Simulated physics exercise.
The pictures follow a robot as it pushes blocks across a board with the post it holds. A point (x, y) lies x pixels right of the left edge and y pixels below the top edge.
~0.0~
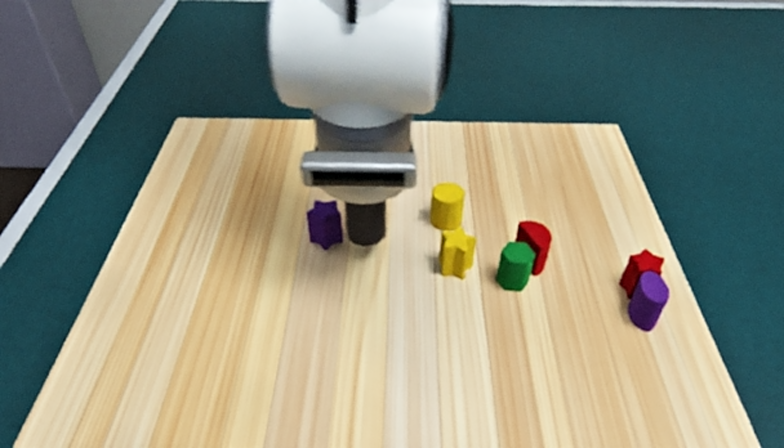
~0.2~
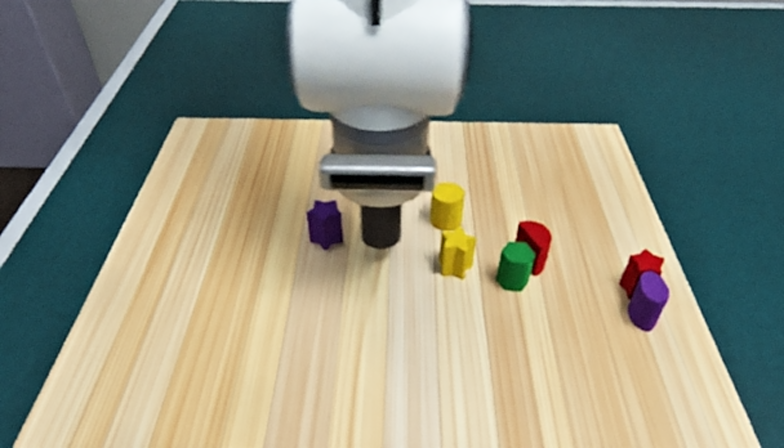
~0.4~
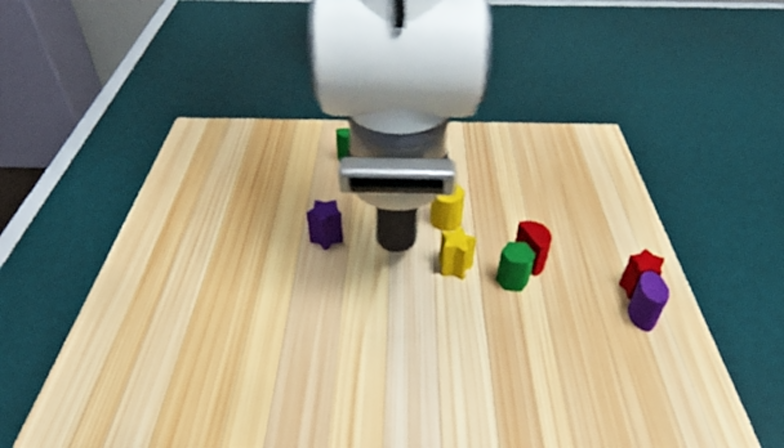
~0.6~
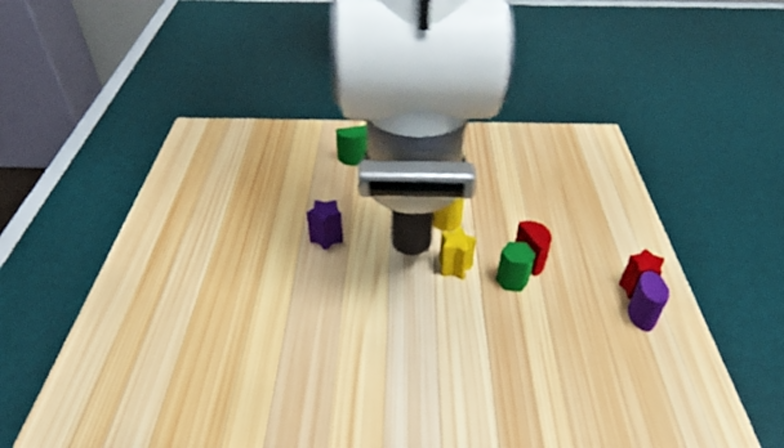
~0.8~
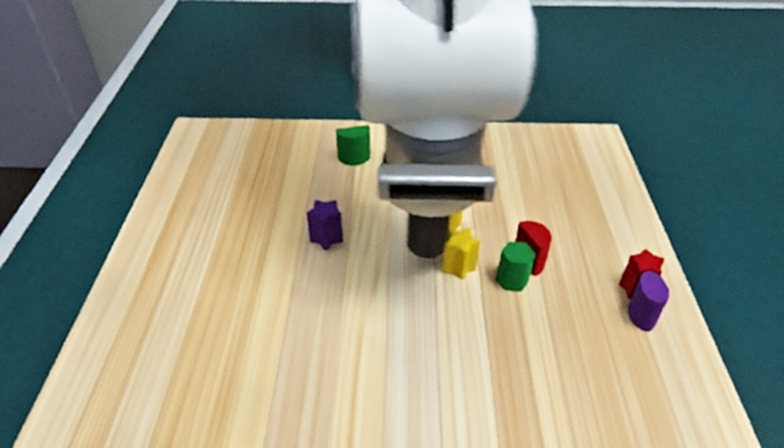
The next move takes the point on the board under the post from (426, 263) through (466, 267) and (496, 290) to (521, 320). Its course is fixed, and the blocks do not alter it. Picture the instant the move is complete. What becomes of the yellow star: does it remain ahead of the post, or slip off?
In the end it is beside or behind the post.
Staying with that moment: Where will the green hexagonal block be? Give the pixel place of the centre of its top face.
Pixel (576, 266).
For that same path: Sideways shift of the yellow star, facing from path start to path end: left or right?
Toward the left.
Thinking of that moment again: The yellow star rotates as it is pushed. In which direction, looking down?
From above, the yellow star will be seen to turn anti-clockwise.
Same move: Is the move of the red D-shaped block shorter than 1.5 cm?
Yes, that is how it ends up.
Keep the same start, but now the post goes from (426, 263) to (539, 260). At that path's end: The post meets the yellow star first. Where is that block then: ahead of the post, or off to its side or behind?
Prediction: Still leading.
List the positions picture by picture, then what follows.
Lower end of the post at (367, 233), tops of blocks, yellow star at (458, 238), green hexagonal block at (518, 251), red D-shaped block at (538, 232), in the first picture.
Post at (381, 236), blocks as before, in the second picture.
Post at (397, 238), blocks as before, in the third picture.
Post at (412, 241), blocks as before, in the fourth picture.
Post at (427, 244), yellow star at (462, 238), green hexagonal block at (518, 251), red D-shaped block at (538, 232), in the fifth picture.
The first path, step by step. One third of the way, post at (469, 248); yellow star at (506, 240); green hexagonal block at (531, 254), turned 30° clockwise.
Two thirds of the way, post at (499, 271); yellow star at (535, 255), turned 25° anticlockwise; green hexagonal block at (564, 265), turned 20° clockwise.
At the end, post at (526, 301); yellow star at (542, 263), turned 60° anticlockwise; green hexagonal block at (576, 266), turned 15° clockwise; red D-shaped block not moved.
